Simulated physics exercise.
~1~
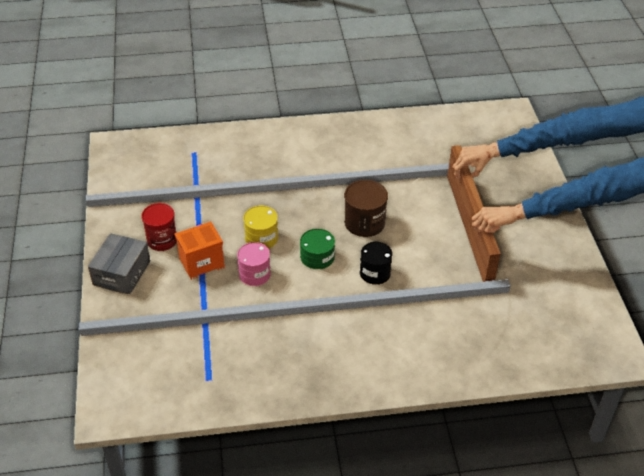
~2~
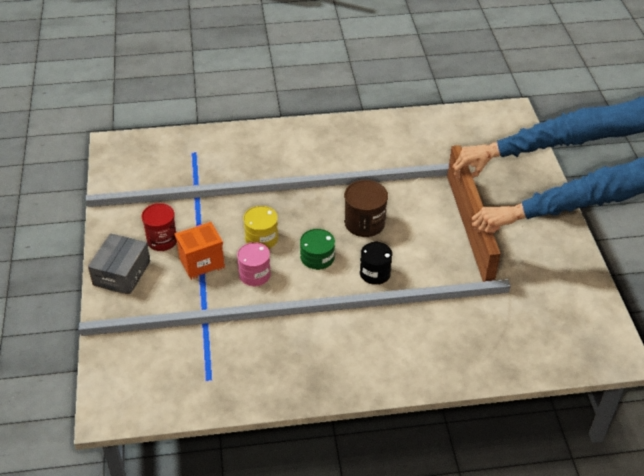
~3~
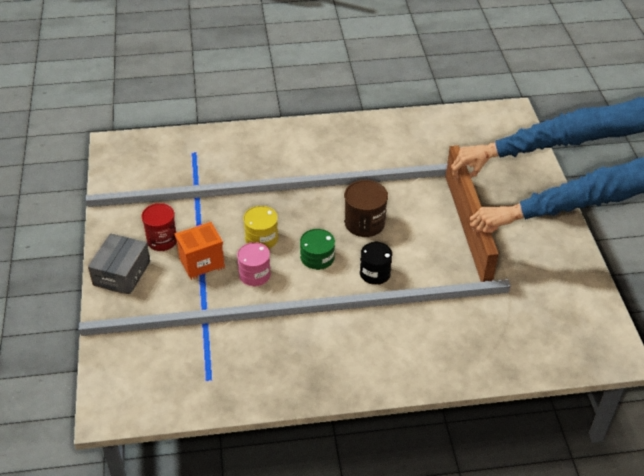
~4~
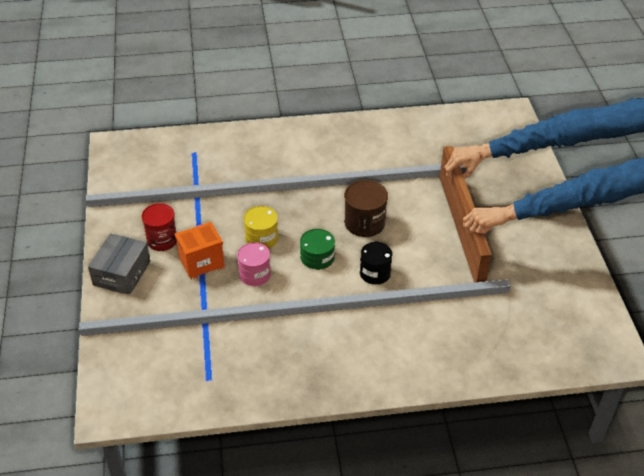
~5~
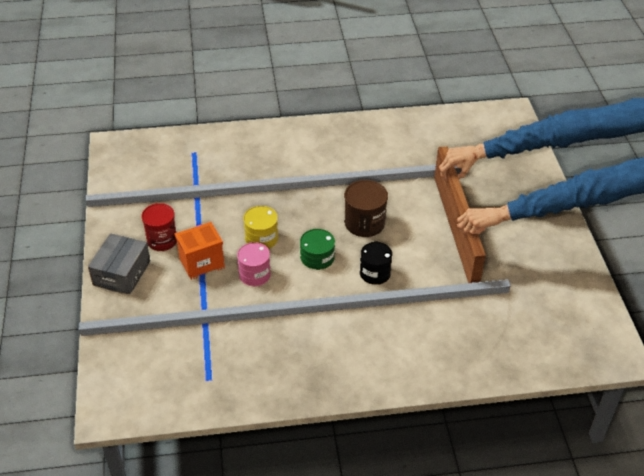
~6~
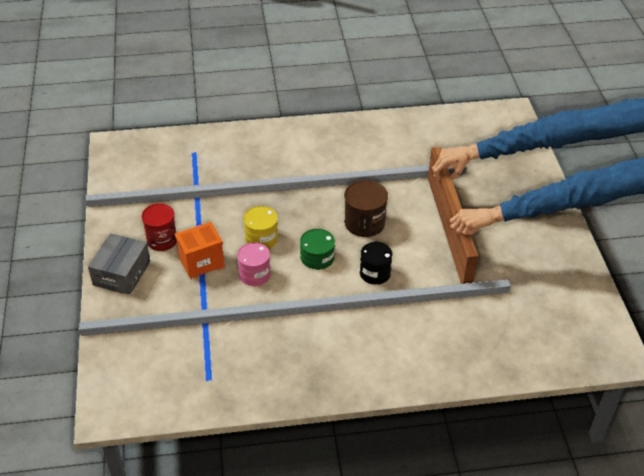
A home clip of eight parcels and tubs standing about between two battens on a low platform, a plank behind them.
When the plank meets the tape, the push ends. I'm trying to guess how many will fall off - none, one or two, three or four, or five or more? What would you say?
The number sent down is nothing.
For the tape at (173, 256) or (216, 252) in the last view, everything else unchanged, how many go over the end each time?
In that order 1 and 0.
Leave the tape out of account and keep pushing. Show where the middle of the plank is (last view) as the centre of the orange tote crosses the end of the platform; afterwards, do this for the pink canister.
Near (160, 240), then near (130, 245).
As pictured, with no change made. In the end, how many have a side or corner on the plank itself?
It ends up touching 3.
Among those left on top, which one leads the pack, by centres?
The grey box, it is.
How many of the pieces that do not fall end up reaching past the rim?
Expected count: 1.
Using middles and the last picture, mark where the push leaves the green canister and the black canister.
The green canister settles near (184, 261); as for the black canister, near (187, 287).
Soon after, none off yet; grey box at rest near (120, 264); red pail at rest near (160, 228); orange tote at rest near (201, 251).
At rest, the number that fall off is zero.
